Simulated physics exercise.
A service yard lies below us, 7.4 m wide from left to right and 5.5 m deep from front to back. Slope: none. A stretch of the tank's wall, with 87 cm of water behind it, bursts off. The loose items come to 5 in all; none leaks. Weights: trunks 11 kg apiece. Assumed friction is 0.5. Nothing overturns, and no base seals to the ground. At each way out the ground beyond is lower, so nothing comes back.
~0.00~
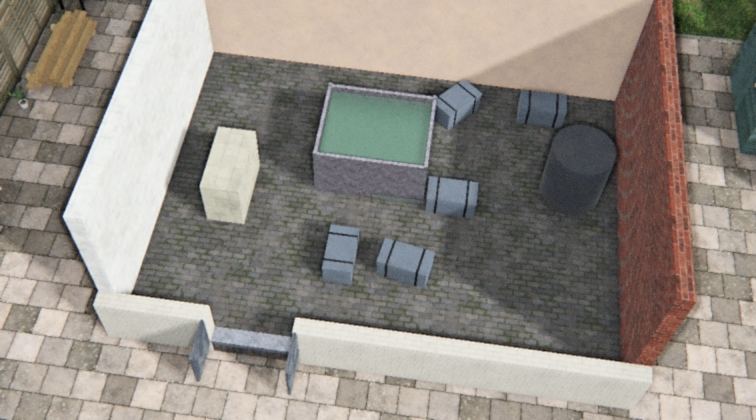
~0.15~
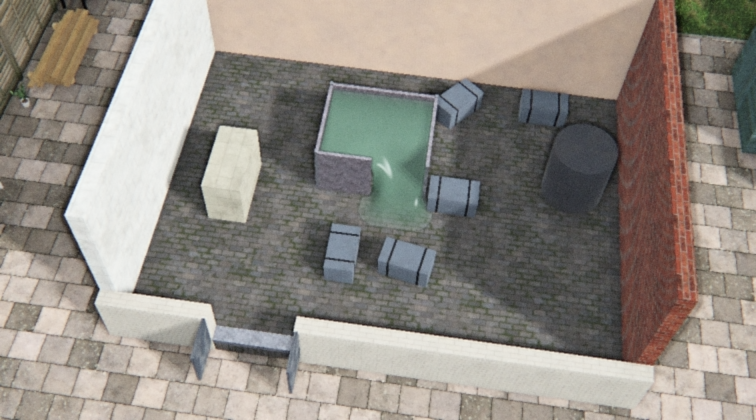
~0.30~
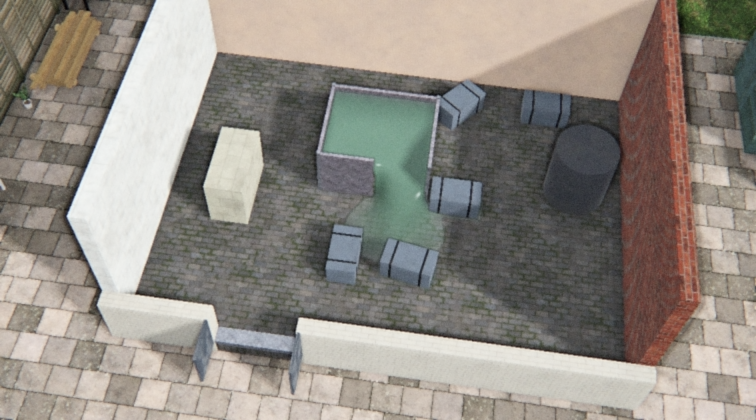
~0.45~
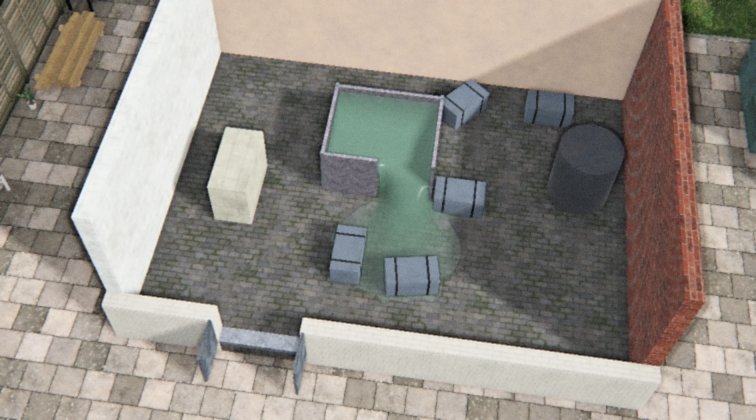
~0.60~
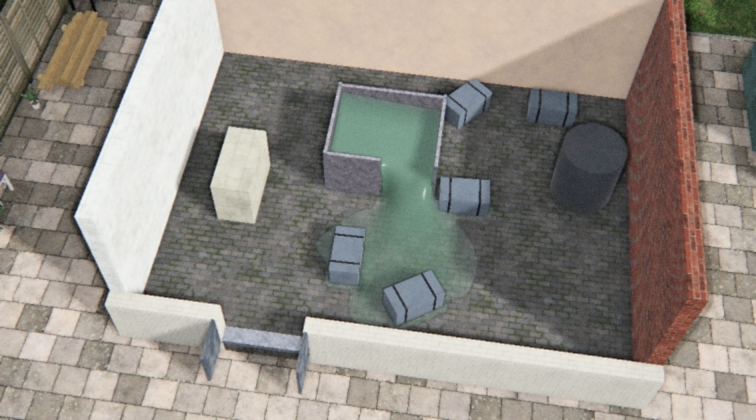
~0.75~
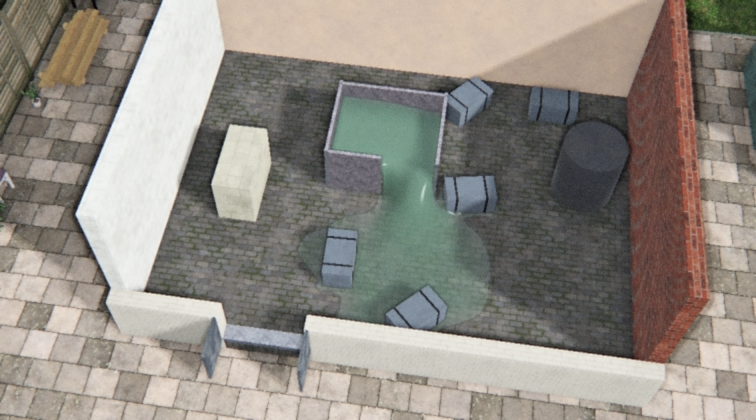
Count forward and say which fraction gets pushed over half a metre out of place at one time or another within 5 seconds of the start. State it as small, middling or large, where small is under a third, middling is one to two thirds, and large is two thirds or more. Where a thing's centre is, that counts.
Middling.
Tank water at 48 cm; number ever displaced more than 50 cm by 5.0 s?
Then 2.
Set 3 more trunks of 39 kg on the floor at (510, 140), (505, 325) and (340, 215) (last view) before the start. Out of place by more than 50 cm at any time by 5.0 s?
Outcome: Stays within first, breaks the threshold next, stays within last.
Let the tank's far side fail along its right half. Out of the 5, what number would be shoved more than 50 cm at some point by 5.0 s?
So the tally would be 2.
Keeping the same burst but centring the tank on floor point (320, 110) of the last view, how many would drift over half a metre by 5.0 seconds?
Then the count would be 2.
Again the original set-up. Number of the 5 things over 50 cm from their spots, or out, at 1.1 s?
That would be 2.
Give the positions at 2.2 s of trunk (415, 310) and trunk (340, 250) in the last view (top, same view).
Approx. (514, 331); approx. (224, 276).
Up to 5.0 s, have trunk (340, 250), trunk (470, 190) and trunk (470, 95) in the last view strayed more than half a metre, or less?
Result, in order: Overshooting / undershooting / undershooting.
After 1.1 s 2 of 5 are over 50 cm from their spots; 1 afloat.
After 2.2 s 2 of 5 are over 50 cm from their spots; 1 afloat.
After 3.5 s 2 of 5 are over 50 cm from their spots; 1 afloat.
After 5.0 s 2 of 5 are over 50 cm from their spots, and 2 have been at some point; 2 afloat.
